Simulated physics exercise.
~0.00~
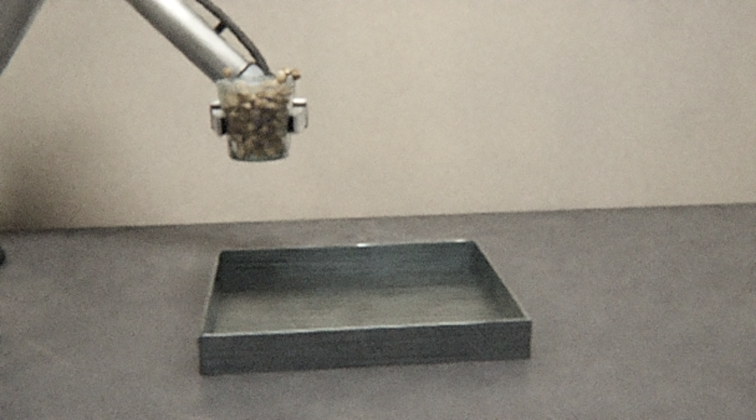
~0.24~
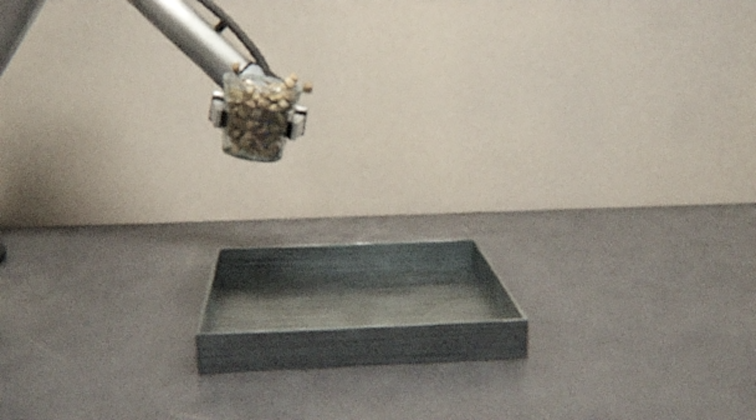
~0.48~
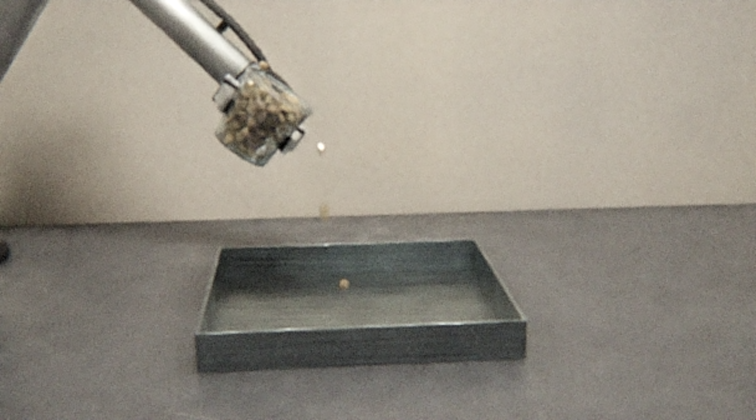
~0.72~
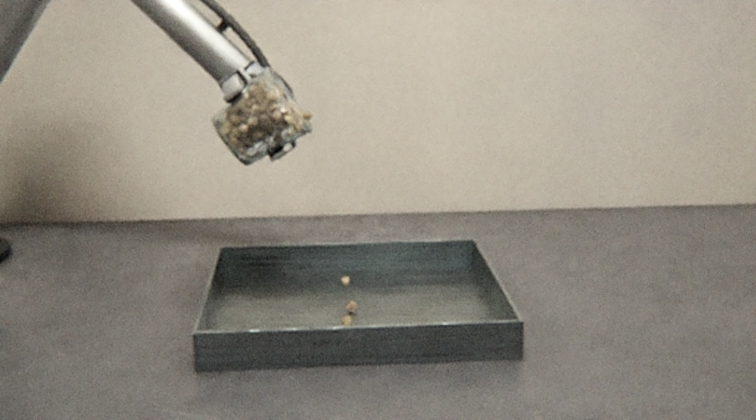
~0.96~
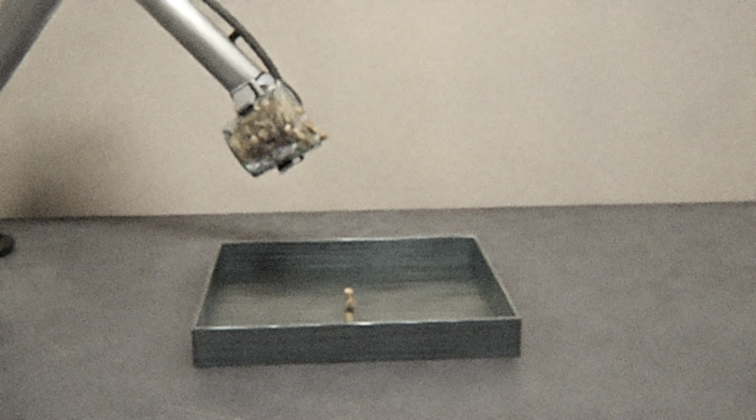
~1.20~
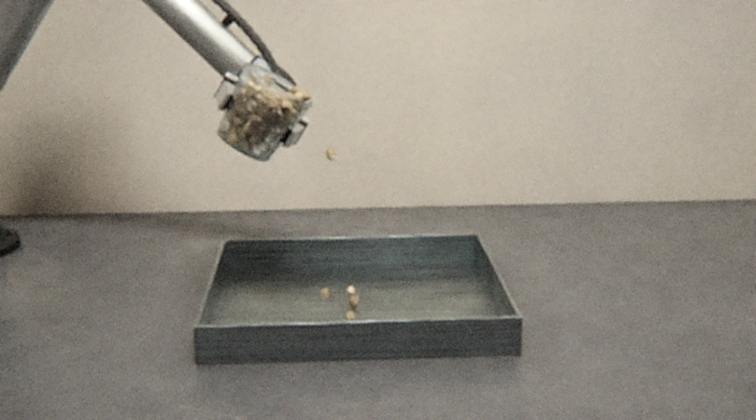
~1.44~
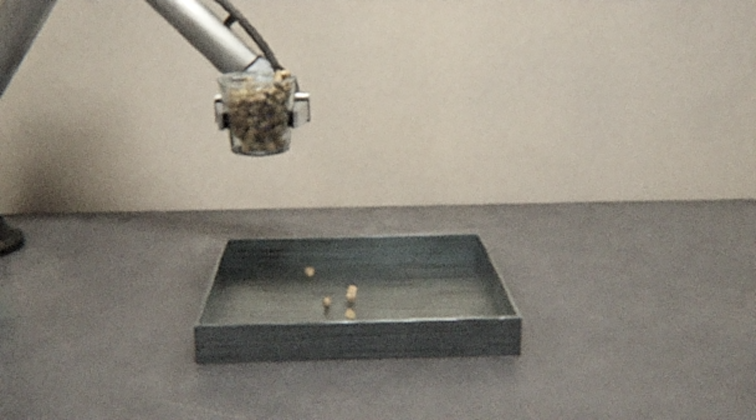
On a dark grey tabletop against a plain beige wall, seen from the front and slightly above, a shallow dark grey-green tray sits near the middle. Above it at the upper left, a silver robot arm grips a clear beaker heaped with small tan and brown pebbles. The arm tips the beaker to the right, and a few pebbles drop into the tray. It holds the beaker tilted, dips it slightly, then raises it and begins turning it back as another pebble falls. Finally the beaker stands upright again, still nearly full, with only a few pebbles scattered in the tray.
